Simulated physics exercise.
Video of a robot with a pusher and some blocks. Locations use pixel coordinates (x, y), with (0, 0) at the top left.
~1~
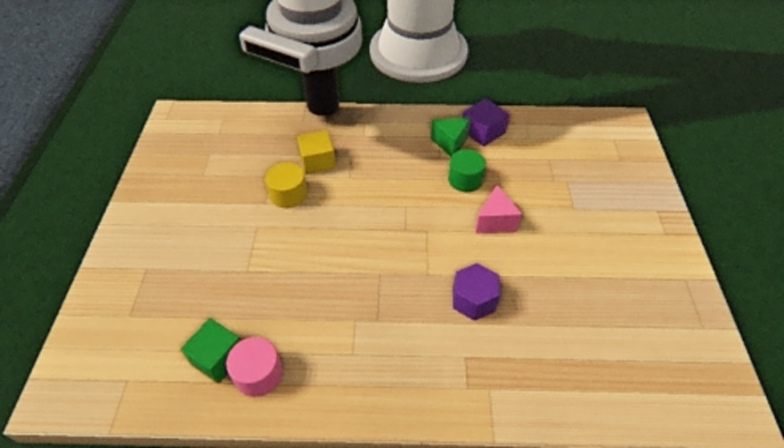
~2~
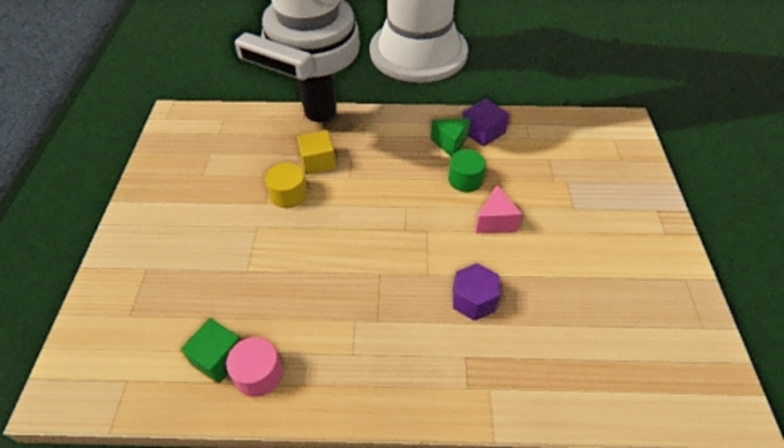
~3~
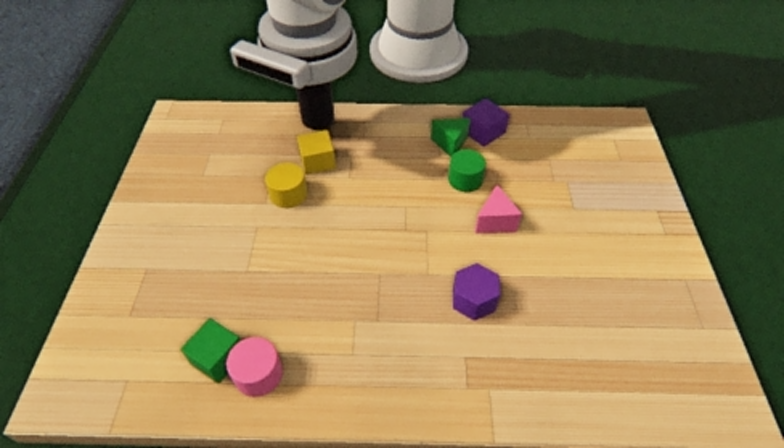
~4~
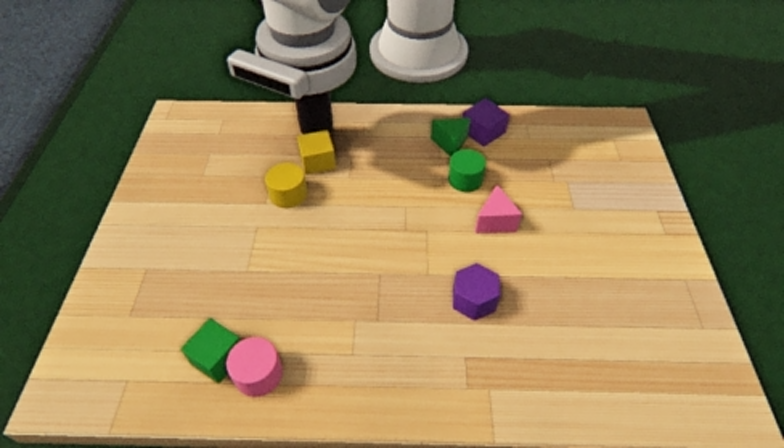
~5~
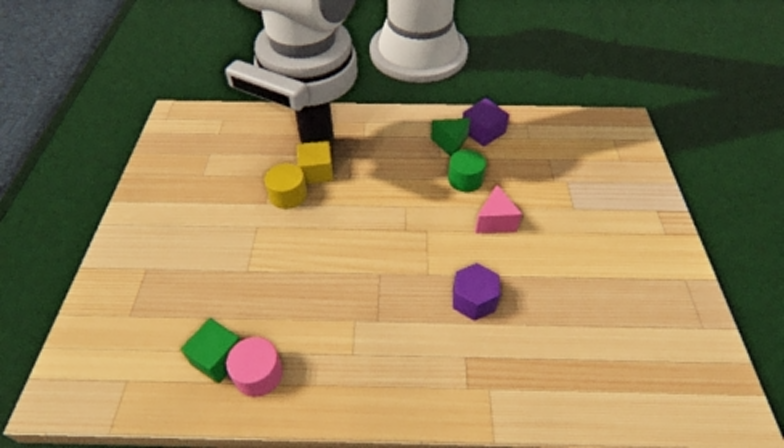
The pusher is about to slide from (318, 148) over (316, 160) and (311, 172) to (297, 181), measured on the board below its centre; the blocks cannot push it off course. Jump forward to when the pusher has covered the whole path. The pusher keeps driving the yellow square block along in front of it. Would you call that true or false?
False.
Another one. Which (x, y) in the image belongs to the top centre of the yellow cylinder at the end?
Pixel (273, 188).
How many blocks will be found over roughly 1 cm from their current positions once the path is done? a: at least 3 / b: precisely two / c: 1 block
It's b.
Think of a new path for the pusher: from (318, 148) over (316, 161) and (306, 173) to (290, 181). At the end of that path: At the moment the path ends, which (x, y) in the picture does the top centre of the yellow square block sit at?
So, by the moment the path ends, you'll find the top centre of the yellow square block at (317, 178).
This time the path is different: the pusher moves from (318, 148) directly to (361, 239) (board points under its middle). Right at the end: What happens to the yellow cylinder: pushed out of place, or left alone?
It is shoved along.
What follows on the original path. Halfway along, pusher at (312, 157); yellow cylinder at (280, 182); yellow square block at (315, 173), turned 15° anticlockwise.
At the end, pusher at (295, 171); yellow cylinder at (273, 188); yellow square block at (318, 181), turned 20° anticlockwise.
